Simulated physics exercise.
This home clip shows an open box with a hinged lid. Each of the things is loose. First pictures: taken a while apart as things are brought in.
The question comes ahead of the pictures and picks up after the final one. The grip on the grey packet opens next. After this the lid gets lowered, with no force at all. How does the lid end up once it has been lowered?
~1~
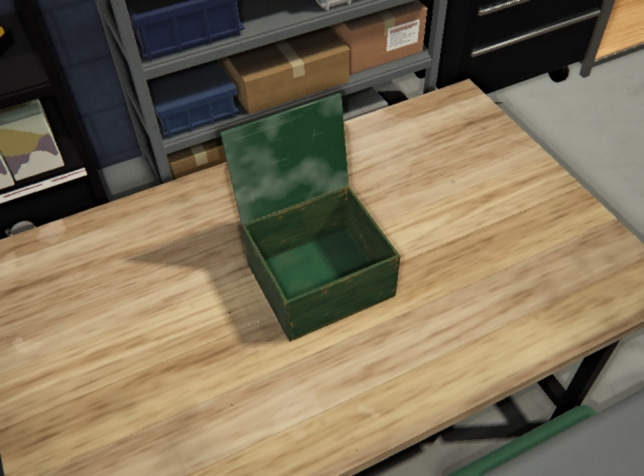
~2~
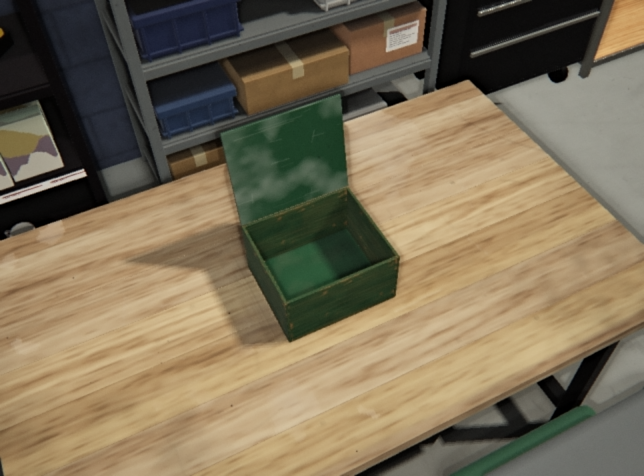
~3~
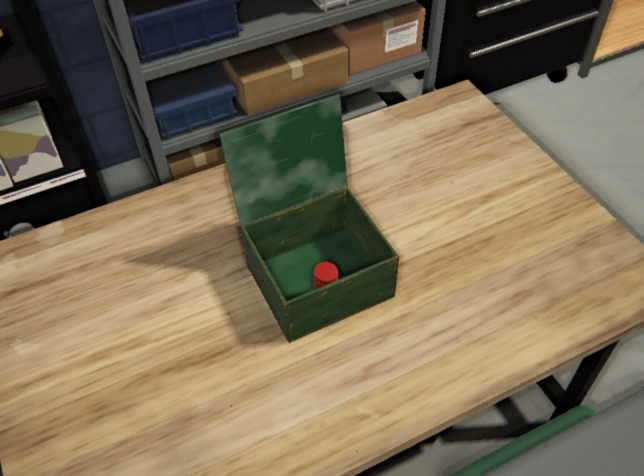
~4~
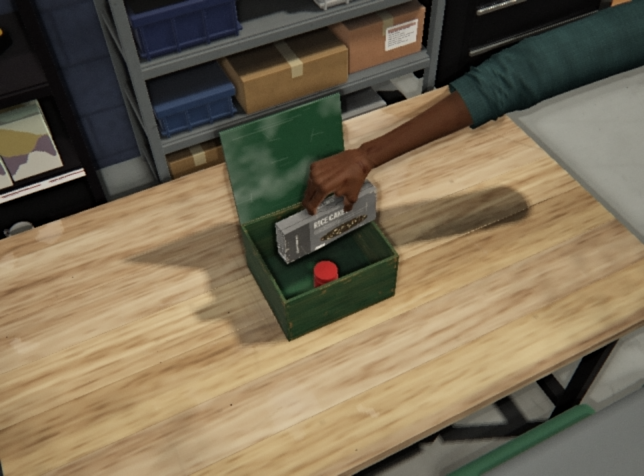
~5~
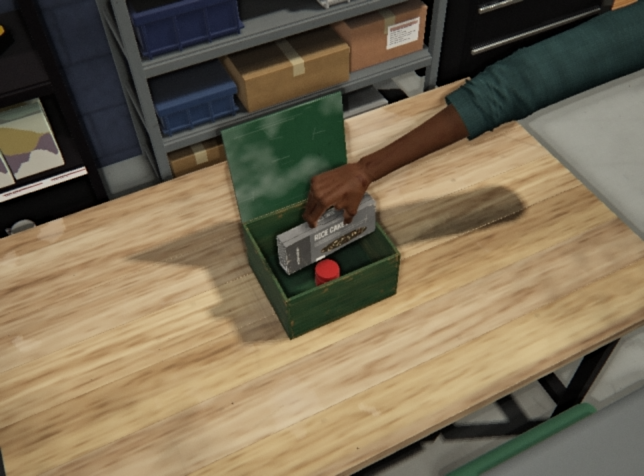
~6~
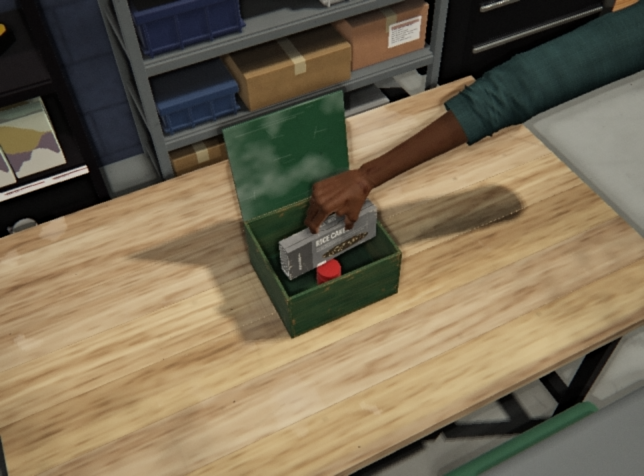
Fully shut.
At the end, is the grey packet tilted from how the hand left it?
Well, it ends up skewed.
Then, 0.50 s after the last picture, grey packet on its side near (315, 255).
Then, 1.60 s after the last picture, lid 66° above the rim; grey packet on its side near (317, 256).
Then, 1.90 s after the last picture, lid 20° above the rim; grey packet on its side near (317, 256).
At rest, lid shut; tipped over in the box, grey packet; red shaker in place. Seen from the same camera at the end, grey packet near (317, 256).
